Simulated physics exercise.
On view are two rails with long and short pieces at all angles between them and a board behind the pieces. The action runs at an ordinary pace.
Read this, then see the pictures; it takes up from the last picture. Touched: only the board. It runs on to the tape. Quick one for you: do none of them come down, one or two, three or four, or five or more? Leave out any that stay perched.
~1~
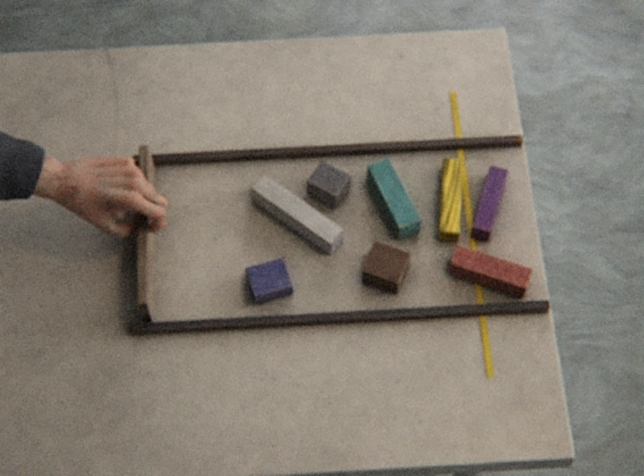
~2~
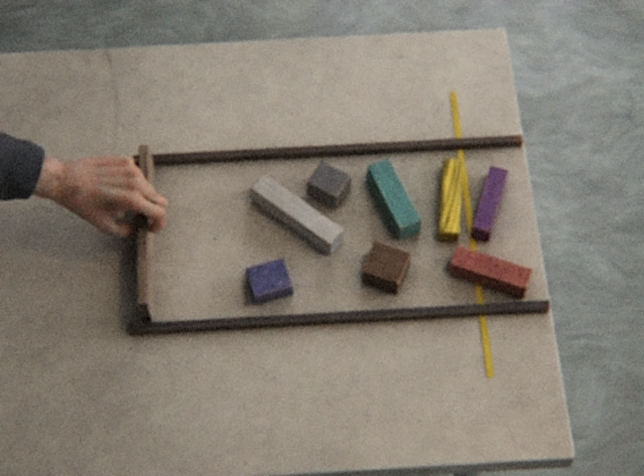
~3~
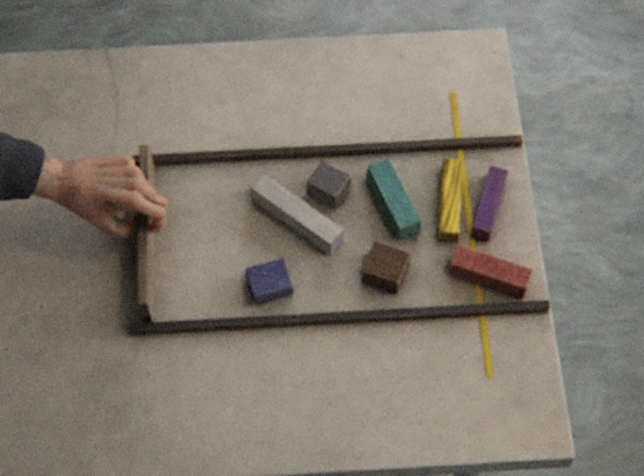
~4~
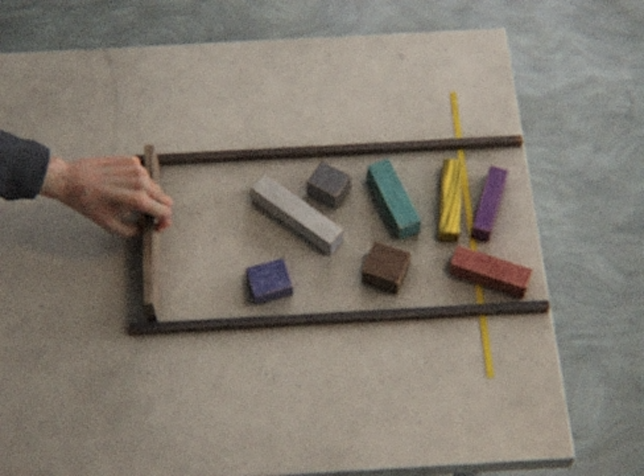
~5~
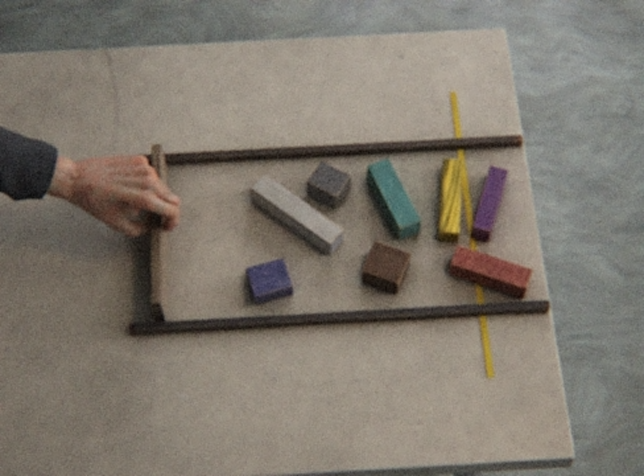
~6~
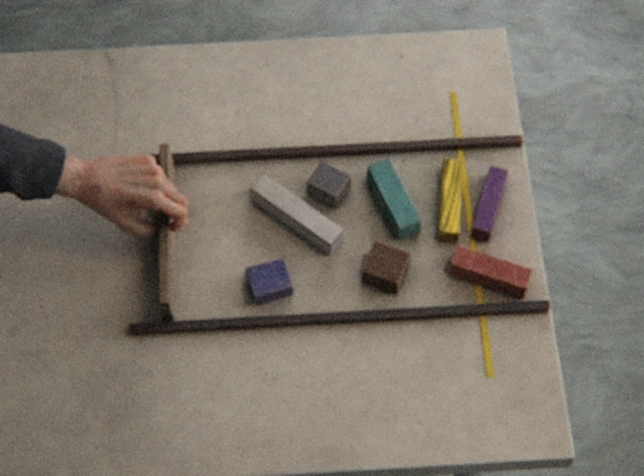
Three or four of them come down.
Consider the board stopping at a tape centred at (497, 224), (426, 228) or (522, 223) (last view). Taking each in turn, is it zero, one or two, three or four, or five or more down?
In turn: 5 or more; zero; 5 or more.
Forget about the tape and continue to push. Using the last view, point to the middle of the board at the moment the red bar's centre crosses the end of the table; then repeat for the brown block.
The red bar gives roughly (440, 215), the brown block roughly (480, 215).
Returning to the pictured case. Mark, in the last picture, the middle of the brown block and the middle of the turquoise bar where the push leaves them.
First object: (540, 281); second object: (529, 185).
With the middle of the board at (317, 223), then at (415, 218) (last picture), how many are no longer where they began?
First 4, then 8.
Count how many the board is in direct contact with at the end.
2.
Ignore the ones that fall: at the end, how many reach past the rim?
The answer comes to 2.
Early on, none off yet; purple bar at rest near (490, 203); red bar at rest near (490, 272); yellow stick at rest near (450, 200).
Finally, the number that fall off is three or four; lost, yellow stick, red bar and purple bar.
